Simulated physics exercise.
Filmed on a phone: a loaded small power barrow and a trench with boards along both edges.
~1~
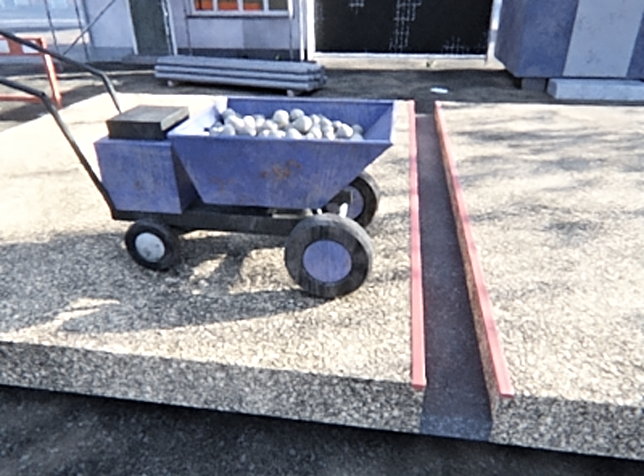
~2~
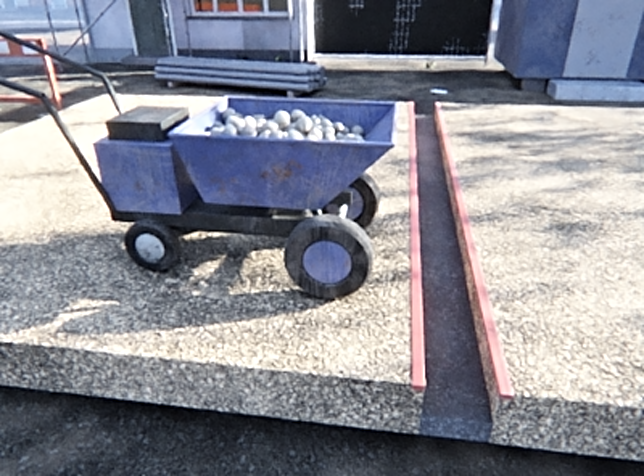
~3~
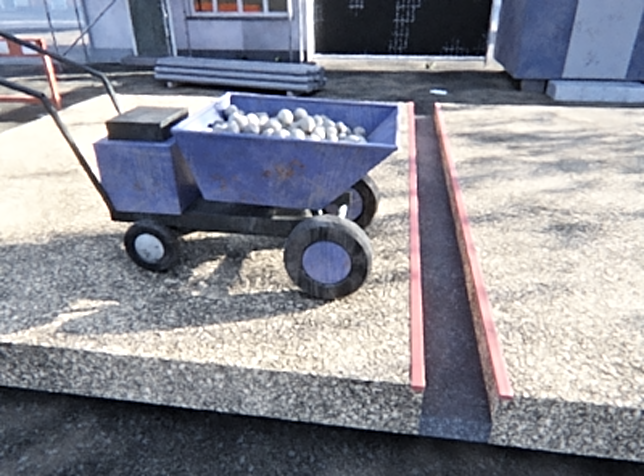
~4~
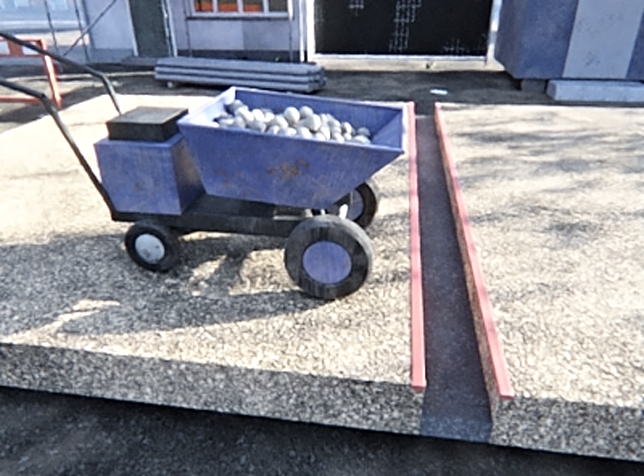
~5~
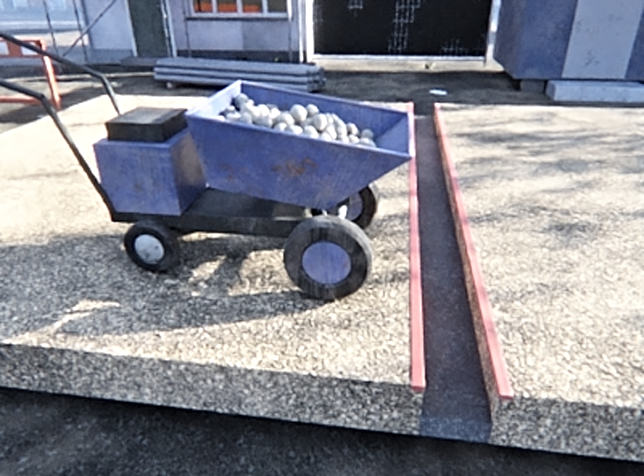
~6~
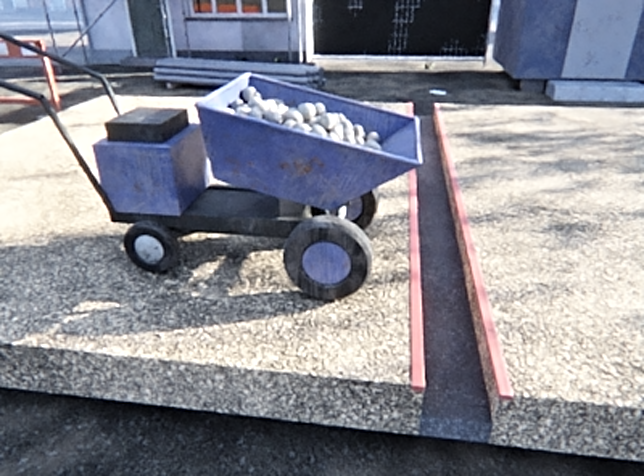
To begin with, a small blue power barrow loaded with rounded grey stones stands still on a pale gritty slab, its skip level beside a narrow red-edged trench. The skip then slowly tilts toward the right, its back end rising and its front lip edging over the trench, while the wheels stay put.
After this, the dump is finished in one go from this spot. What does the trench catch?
The trench takes only the smaller part.
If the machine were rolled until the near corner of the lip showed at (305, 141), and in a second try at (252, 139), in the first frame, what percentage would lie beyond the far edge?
The first gives 0 %, the second 0 %.
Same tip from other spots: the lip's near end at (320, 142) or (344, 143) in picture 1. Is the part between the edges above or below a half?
One: The larger part. Two: The larger part.
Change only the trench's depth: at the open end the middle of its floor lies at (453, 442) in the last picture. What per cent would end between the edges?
It comes to 30 per cent or so.
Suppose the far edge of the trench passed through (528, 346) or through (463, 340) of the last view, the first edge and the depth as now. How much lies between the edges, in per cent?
The first gives 70 %, the second 0 %.
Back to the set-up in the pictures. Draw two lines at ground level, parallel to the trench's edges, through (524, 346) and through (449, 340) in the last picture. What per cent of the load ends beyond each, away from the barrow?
In turn 40 and 70 in a hundred.
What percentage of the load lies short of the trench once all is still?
Near 0 %.
Just after the last frame, skip tipped well over; every one in the skip.
A moment on, skip tipped steeply; the larger part in the skip; about a tenth in or heaped over the trench; roughly a quarter beyond it; just a few falling.
Further on, skip tipped right over; roughly a quarter in the skip; roughly a quarter in or heaped over the trench; roughly half beyond it.
When it is over, skip tipped right over; roughly a quarter in the skip; roughly a quarter in or heaped over the trench; roughly half beyond it.
